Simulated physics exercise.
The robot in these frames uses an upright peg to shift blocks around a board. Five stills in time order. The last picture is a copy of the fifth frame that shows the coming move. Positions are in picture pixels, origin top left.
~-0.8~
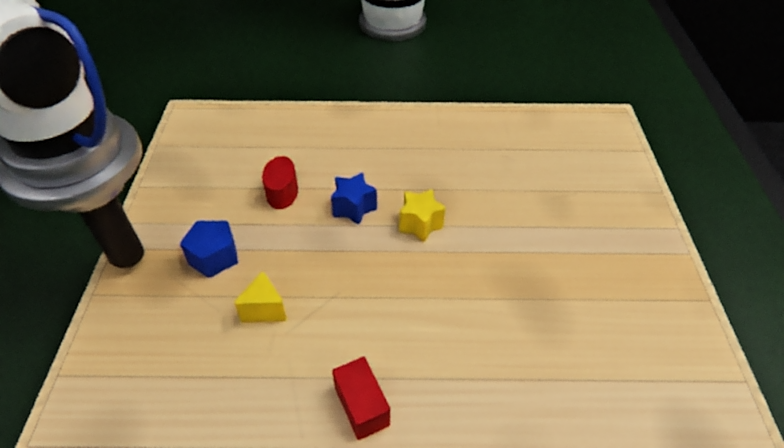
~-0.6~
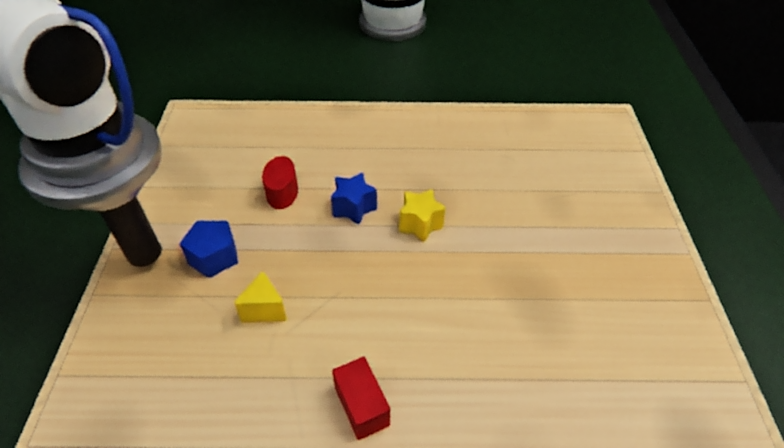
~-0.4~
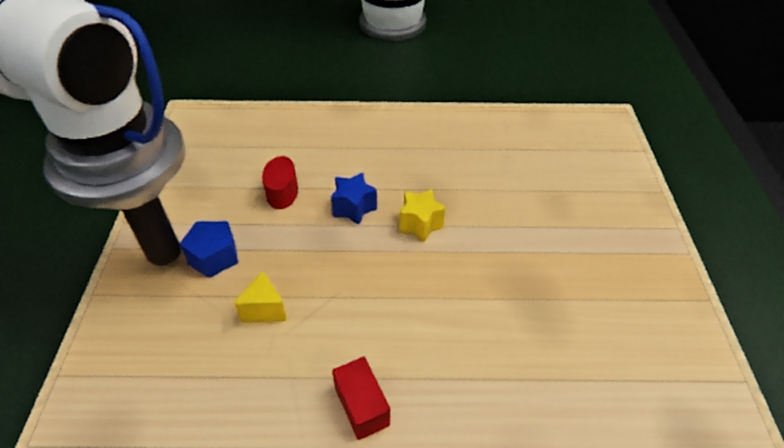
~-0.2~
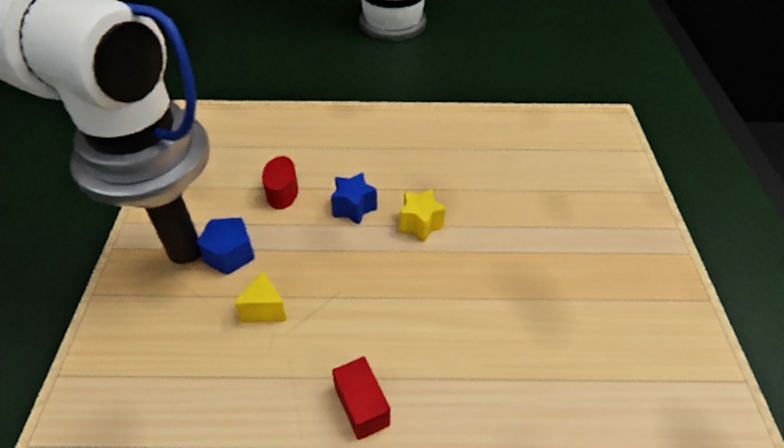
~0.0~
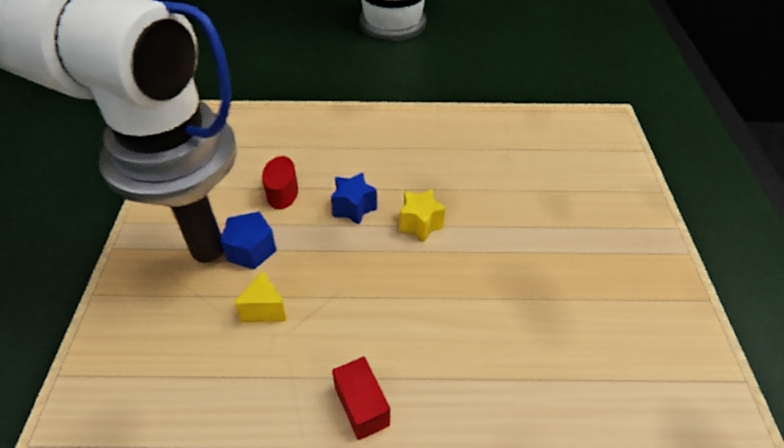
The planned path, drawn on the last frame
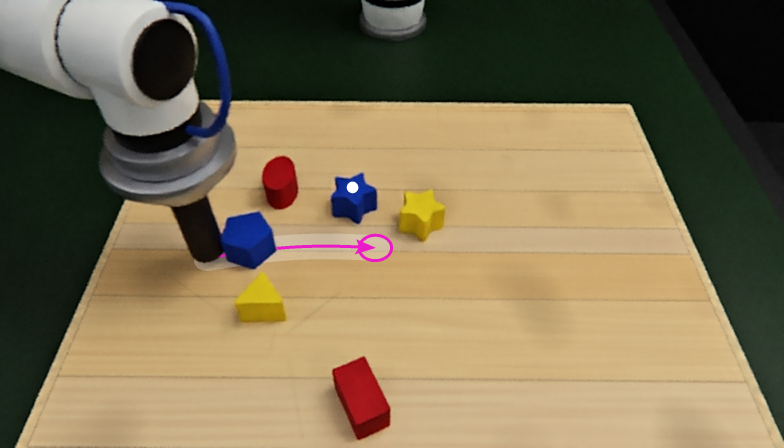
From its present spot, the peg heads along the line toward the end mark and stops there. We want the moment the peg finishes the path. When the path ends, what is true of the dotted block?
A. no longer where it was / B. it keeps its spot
Option A.
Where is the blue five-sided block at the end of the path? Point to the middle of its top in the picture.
My best guess is (334, 198).
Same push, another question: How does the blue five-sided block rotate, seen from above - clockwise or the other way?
From above, it looks like the blue five-sided block goes counterclockwise.
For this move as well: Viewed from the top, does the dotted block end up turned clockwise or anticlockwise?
From above, clockwise.
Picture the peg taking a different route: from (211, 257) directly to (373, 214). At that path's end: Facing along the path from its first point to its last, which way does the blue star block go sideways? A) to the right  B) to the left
I'll go with B - to the left.
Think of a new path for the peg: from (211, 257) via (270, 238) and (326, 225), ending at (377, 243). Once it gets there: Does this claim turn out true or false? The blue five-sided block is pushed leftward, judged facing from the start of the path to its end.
That statement is accurate.
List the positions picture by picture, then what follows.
Lower end of the peg (128, 256), tops of blocks, blue five-sided block (207, 237), blue star block (353, 187), yellow star block (422, 204), in the first picture.
Peg (145, 255), blocks as before, in the second picture.
Peg (165, 254), blocks as before, in the third picture.
Peg (186, 252), blue five-sided block (224, 234), in the fourth picture.
Peg (209, 251), blue five-sided block (245, 229), blue star block (353, 187), yellow star block (422, 204), in the fifth picture.
The drawn path runs from (211, 257) through (267, 249) and (321, 246) to (375, 248); the dot is on the blue star block.
The first path, step by step. One third of the way, peg (266, 243); blue five-sided block (297, 214), turned 30° anticlockwise.
Two thirds of the way, peg (321, 240); blue five-sided block (331, 199), turned 80° anticlockwise; blue star block (362, 179), turned 25° clockwise.
At the end, peg (375, 241); blue five-sided block (334, 198), turned 90° anticlockwise; blue star block (364, 177), turned 20° clockwise; yellow star block not moved.
